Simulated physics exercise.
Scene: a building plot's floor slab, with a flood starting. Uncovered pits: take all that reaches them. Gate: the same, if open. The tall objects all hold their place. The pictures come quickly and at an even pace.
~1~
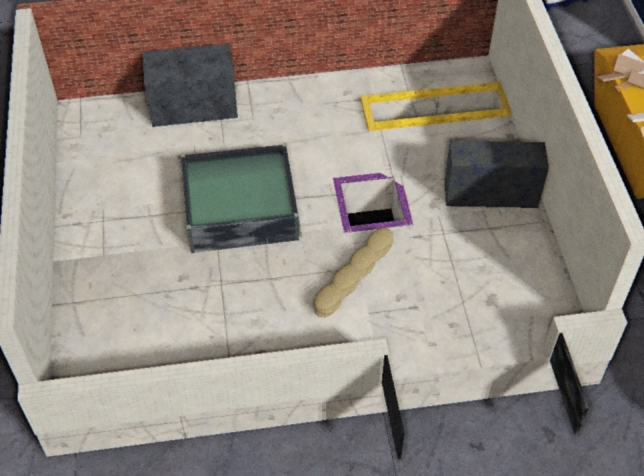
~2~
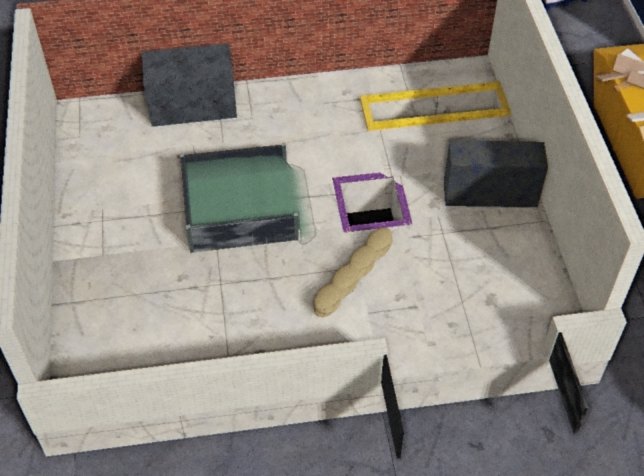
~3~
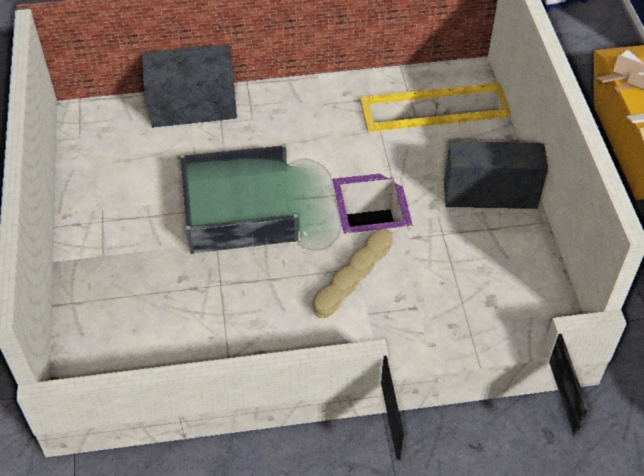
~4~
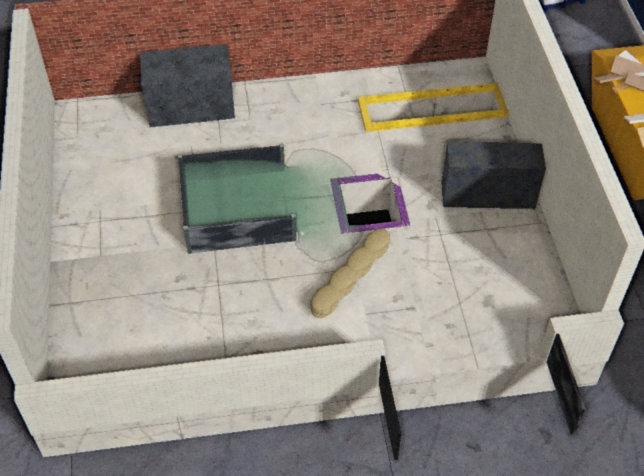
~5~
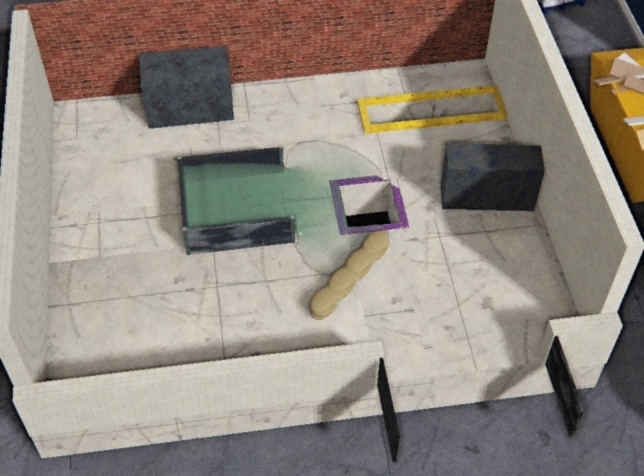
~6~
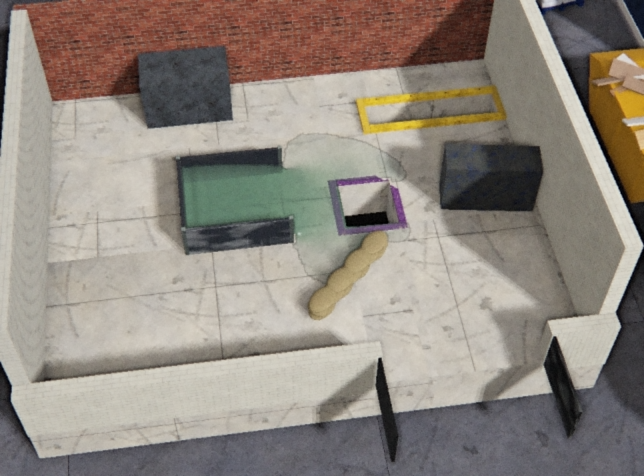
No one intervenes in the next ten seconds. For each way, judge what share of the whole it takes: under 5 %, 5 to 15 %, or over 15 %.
One by one: The gate claims a light share - short of five per cent; the yellow pit claims a light share - short of five per cent; the purple pit claims a heavy share - exceeding fifteen per cent.
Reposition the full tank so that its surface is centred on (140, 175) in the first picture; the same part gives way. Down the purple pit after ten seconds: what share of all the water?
Within ten seconds the purple pit collects 40 percent of the total.
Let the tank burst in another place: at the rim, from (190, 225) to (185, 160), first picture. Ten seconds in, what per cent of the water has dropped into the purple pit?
I'd estimate the purple pit takes around 2 percent.
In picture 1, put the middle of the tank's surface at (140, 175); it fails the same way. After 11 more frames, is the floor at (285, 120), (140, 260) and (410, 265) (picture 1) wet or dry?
Spot 1 wetted, spot 2 unwetted, and spot 3 unwetted.
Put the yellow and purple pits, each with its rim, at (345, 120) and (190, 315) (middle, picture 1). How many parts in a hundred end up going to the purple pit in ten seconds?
So the purple pit ends up with 4 in a hundred.
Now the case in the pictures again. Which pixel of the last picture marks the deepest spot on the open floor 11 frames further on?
About (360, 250).
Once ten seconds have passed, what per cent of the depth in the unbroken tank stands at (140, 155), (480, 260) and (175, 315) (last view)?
The three come to some 0, 0 and 0 per cent respectively.
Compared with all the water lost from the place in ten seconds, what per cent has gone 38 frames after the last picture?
Near 90 in a hundred.
A moment on, water covers 15 % of the floor; the gate 0 %, the yellow pit 0 %, the purple pit 21 %.
Next, water covers 20 % of the floor; the gate 0 %, the yellow pit 0 %, the purple pit 36 %.
Then, water covers 20 % of the floor; the gate 0 %, the yellow pit 0 %, the purple pit 47 %.
Later, water covers 20 % of the floor; the gate 0 %, the yellow pit 0 %, the purple pit 56 %.
In the end, water covers 25 % of the floor; the gate 0 %, the yellow pit 0 %, the purple pit 64 %.
